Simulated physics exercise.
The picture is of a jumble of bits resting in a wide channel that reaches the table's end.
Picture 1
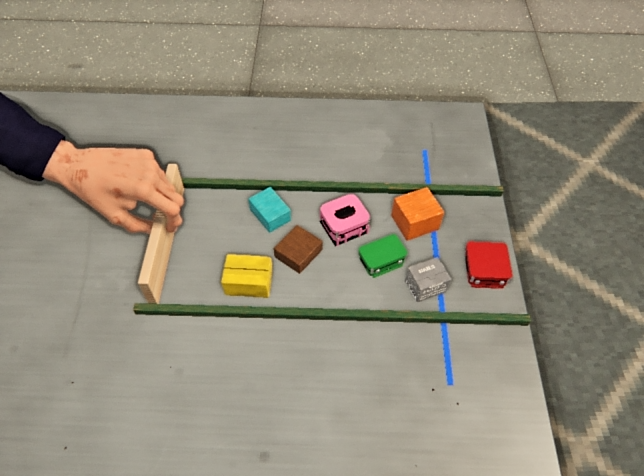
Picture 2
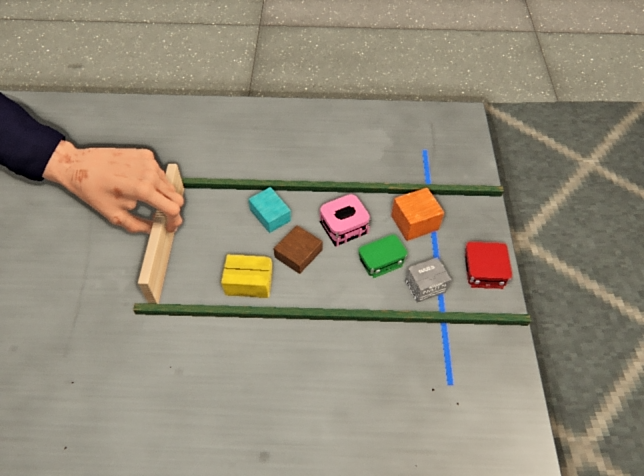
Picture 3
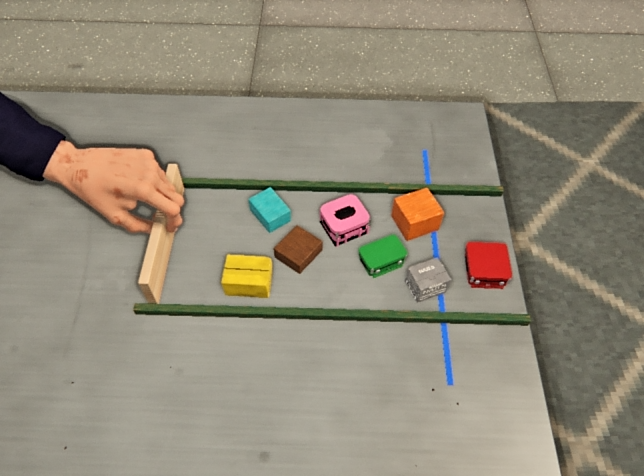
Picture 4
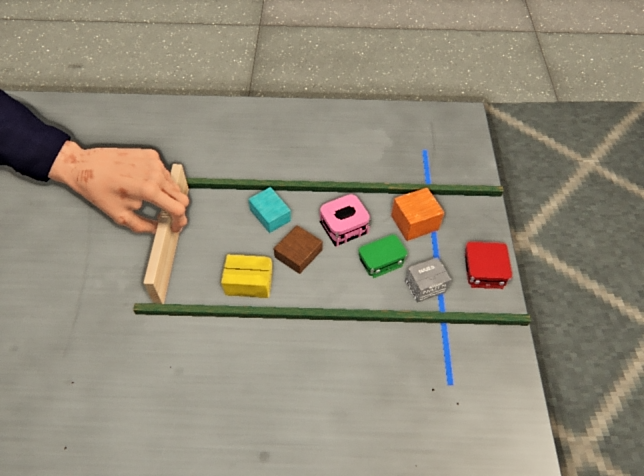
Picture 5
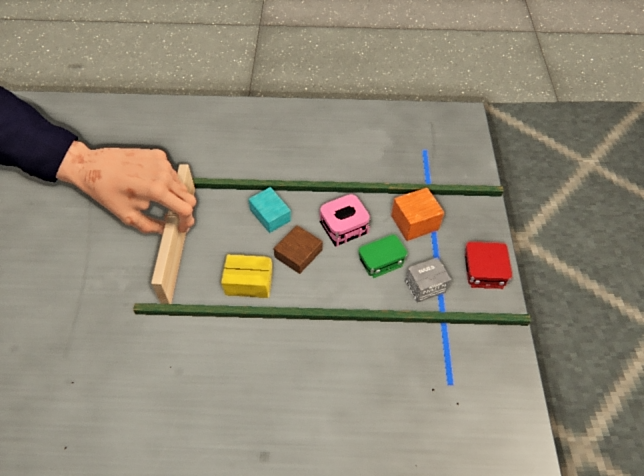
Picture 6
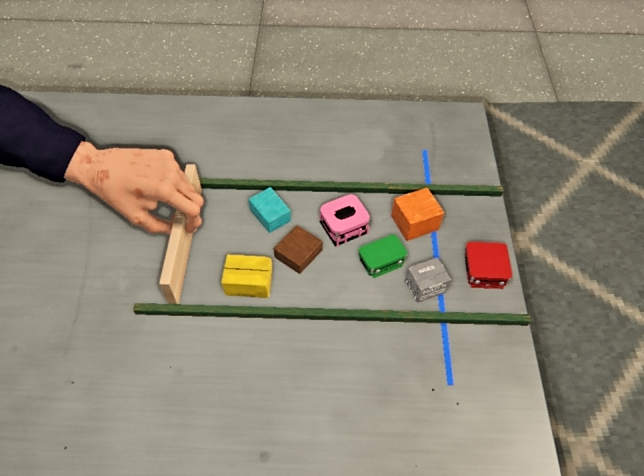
The clip shows a hand holding a wooden board upright at the left end of a channel of scattered colourful blocks and cases on a grey table, then sliding it slightly right while the objects stay still.
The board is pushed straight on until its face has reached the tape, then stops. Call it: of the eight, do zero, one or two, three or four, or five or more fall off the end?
One or two fall off.
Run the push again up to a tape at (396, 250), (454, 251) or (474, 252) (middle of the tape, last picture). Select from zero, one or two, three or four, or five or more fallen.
Not one; either one or two; 5 or more.
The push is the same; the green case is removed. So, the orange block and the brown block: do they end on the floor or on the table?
Looking at the two, the orange block ends up below and the brown block stays up top.
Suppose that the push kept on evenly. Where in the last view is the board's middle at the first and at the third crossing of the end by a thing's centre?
It sits around (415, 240) and after that around (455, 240).
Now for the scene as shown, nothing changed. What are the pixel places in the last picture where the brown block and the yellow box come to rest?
Final positions - brown block around (453, 248), yellow box around (464, 286).
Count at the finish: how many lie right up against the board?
The count comes out at 3.
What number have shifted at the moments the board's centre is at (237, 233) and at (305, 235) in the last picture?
By the first moment it's 1, by the second it's 4.
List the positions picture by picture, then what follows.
Red case (487, 265); grey box (427, 280); orange block (417, 214); board (163, 231); tape (436, 251), in the first frame.
Grey box (427, 280); pink case (344, 220), in the second frame.
Orange block (417, 214); board (163, 231), in the third frame.
Red case (487, 265); turquoise block (270, 210), in the fourth frame.
Grey box (427, 280); yellow box (248, 276), in the fifth frame.
Red case (487, 265); grey box (427, 280); orange block (417, 214); board (182, 232); tape (436, 251), in the sixth frame.
Early on, none off yet; red case at rest near (487, 265); grey box at rest near (427, 280); orange block at rest near (417, 214).
Finally, the number that fall off is one or two; lost, orange block and red case.
